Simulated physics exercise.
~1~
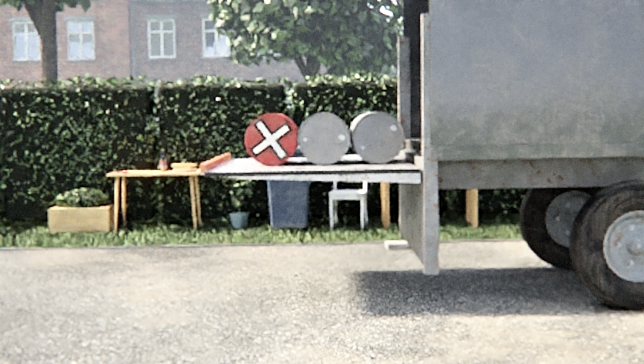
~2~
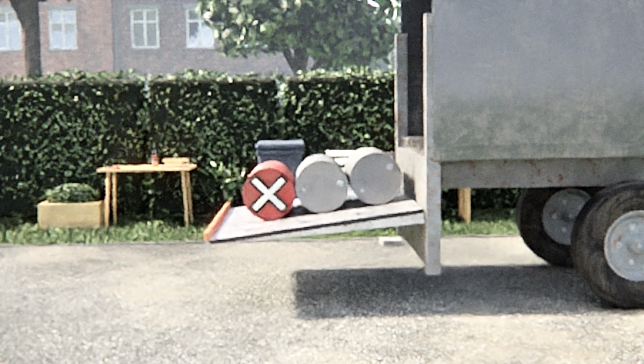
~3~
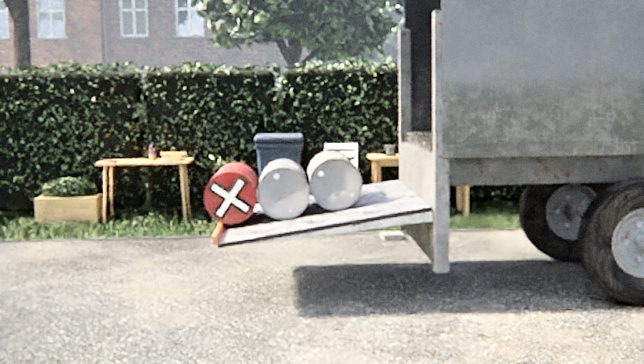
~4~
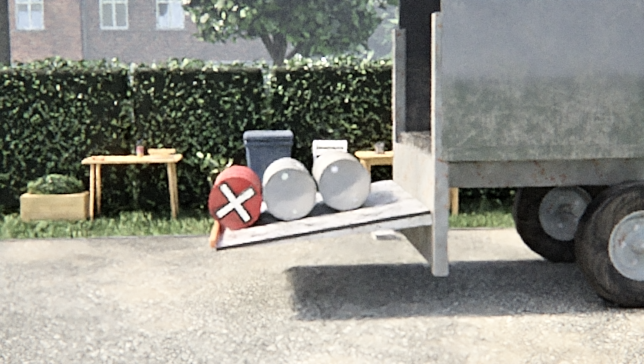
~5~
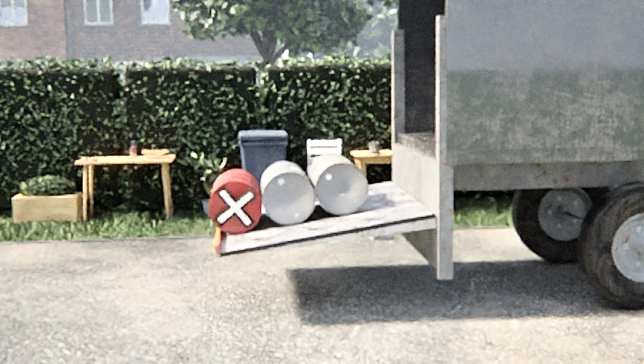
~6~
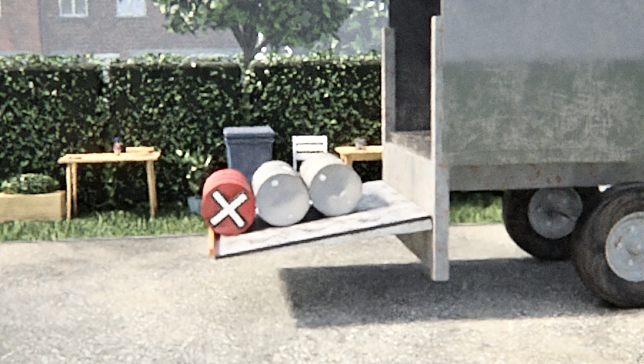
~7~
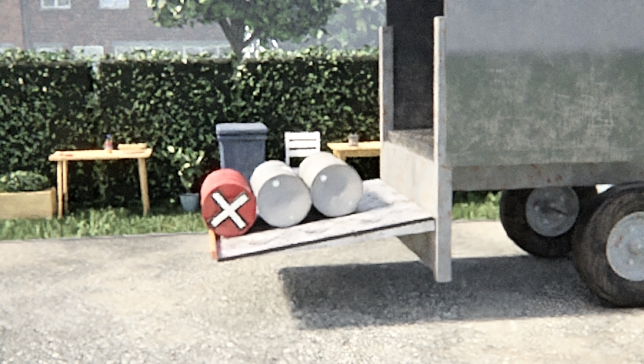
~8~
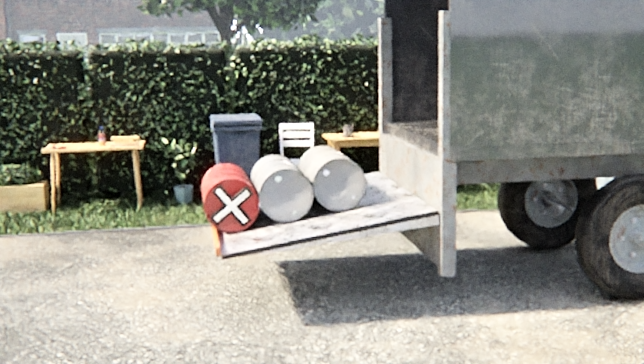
On a paved strip beside a hedge, a truck's raised loading platform sank and tilted down to the left, and a red drum with a white cross rolled with two grey ones towards the edge, where the flap held them on the slope.
